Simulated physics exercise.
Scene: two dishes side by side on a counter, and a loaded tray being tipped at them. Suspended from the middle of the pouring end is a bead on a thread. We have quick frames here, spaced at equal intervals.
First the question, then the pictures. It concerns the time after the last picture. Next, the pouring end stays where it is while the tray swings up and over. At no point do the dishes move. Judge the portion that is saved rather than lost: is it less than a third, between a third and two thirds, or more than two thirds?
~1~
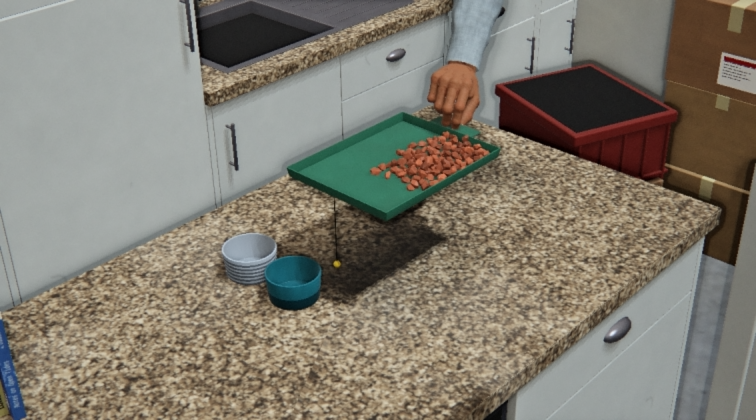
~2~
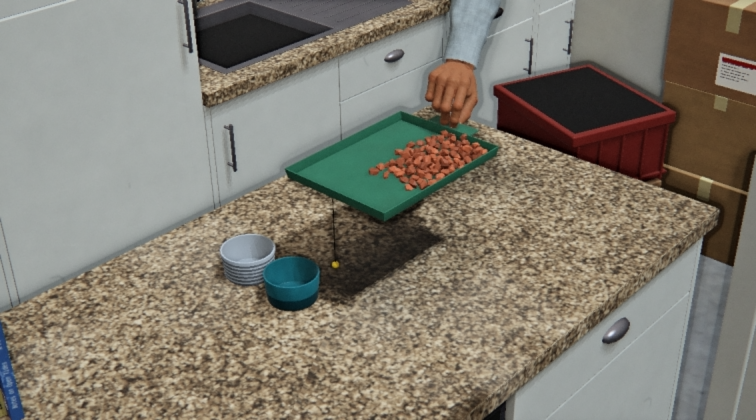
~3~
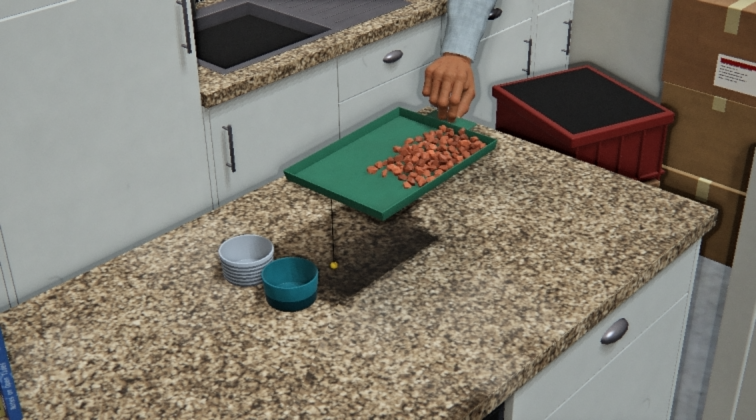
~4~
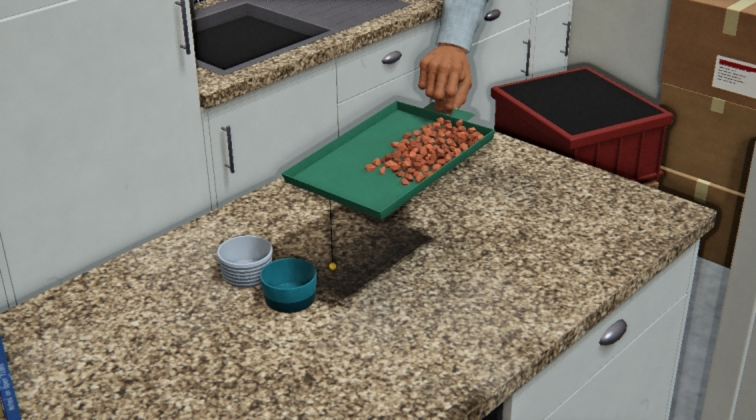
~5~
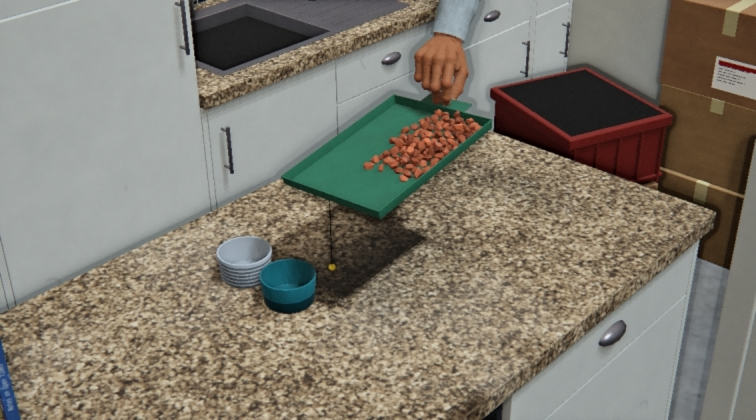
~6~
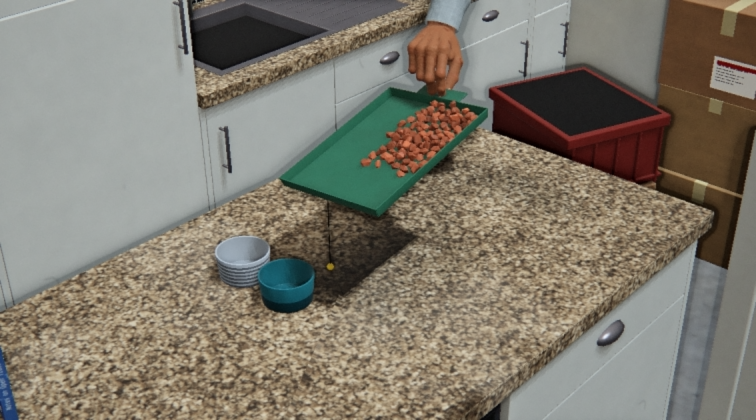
Middle range.
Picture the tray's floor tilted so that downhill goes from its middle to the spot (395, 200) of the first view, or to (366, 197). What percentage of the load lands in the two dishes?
Respectively close to 0 and 0 in a hundred.
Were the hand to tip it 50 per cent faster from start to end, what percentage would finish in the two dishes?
Around 50 percent.
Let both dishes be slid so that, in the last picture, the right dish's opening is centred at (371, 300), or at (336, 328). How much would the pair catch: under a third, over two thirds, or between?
The two tries give, in order: Under a third; below one third.
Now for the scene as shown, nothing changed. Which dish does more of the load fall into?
Noted: The right-placed one ends with more.
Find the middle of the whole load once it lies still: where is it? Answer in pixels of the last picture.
Roughly at (280, 287).
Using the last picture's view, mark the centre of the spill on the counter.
Approximately (284, 277).
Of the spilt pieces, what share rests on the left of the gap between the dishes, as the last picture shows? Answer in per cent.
Left fraction: Around 40 per cent.
Shortly afterwards, tray tipped steeply; all but a few on the tray; a little in the air.
Next, tray tipped right over; near a third on the tray; near a quarter in the right dish; a little in the left dish; near a quarter outside both; only a few in the air.
Some moments later, tray tipped past a quarter turn; near a third in the right dish; a little in the left dish; near half outside both.
In the end, tray tipped past a quarter turn; near a third in the right dish; a little in the left dish; near half outside both.
